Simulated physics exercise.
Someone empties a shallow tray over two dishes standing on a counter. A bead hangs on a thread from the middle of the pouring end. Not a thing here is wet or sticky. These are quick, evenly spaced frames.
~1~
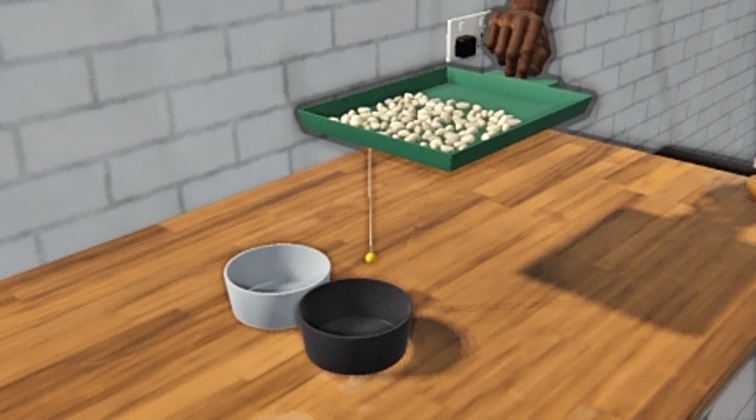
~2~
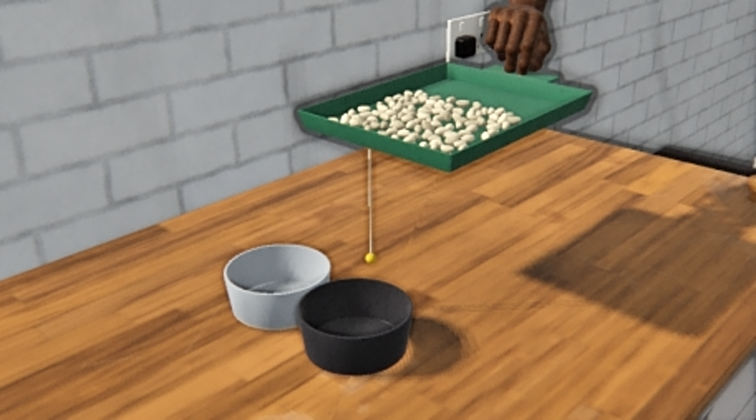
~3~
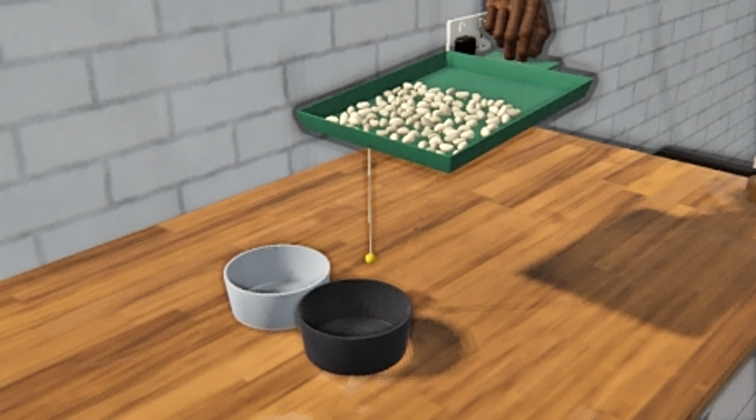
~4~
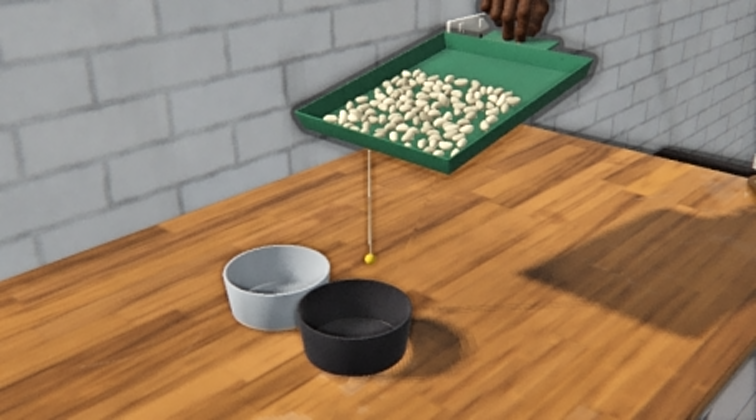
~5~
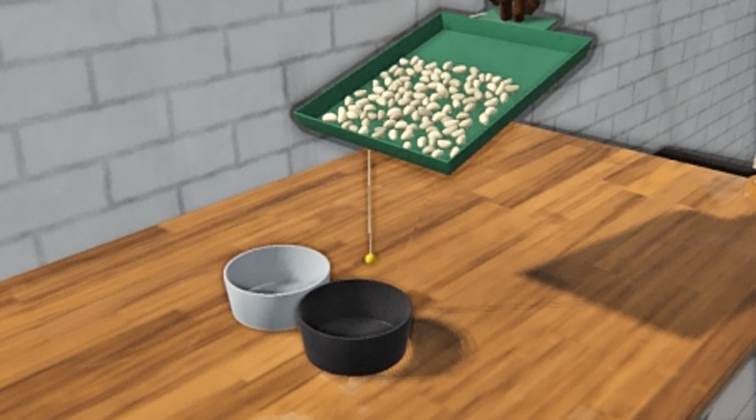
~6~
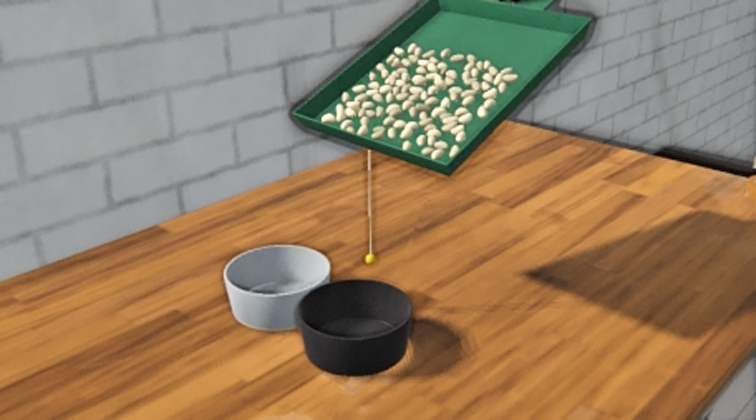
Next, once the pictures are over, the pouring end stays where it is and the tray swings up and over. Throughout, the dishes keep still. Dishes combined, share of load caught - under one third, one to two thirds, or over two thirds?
Above two thirds.
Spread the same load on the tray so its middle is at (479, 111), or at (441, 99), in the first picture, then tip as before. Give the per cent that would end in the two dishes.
Close to 70 and close to 80 per cent.
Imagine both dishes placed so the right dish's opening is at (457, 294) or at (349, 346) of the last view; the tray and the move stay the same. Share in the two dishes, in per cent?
Some 0 percent in the first case, 30 percent in the second.
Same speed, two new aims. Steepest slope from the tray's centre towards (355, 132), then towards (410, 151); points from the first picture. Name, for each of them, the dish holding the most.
Toward the first point it's the dish to the left; toward the second, the dish to the right.
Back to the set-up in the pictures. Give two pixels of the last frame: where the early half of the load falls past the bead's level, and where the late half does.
Early-half point (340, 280); late-half point (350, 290).
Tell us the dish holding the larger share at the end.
The answer is the one at right.
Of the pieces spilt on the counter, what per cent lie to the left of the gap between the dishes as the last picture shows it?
Close to 20 per cent of the spill, I think.
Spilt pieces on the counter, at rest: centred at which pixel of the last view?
(373, 399), about.
Soon after the last picture, tray tipped steeply; nearly all on the tray; a stray few in the air.
A little later, tray tipped past a quarter turn; about a quarter on the tray; a small part in the right dish; a stray few in the left dish; a stray few outside both; about two thirds in the air.
Later still, tray tipped past a quarter turn; about half in the right dish; about a quarter in the left dish; about a quarter outside both.
At rest, tray tipped past a quarter turn; about half in the right dish; about a quarter in the left dish; about a quarter outside both.
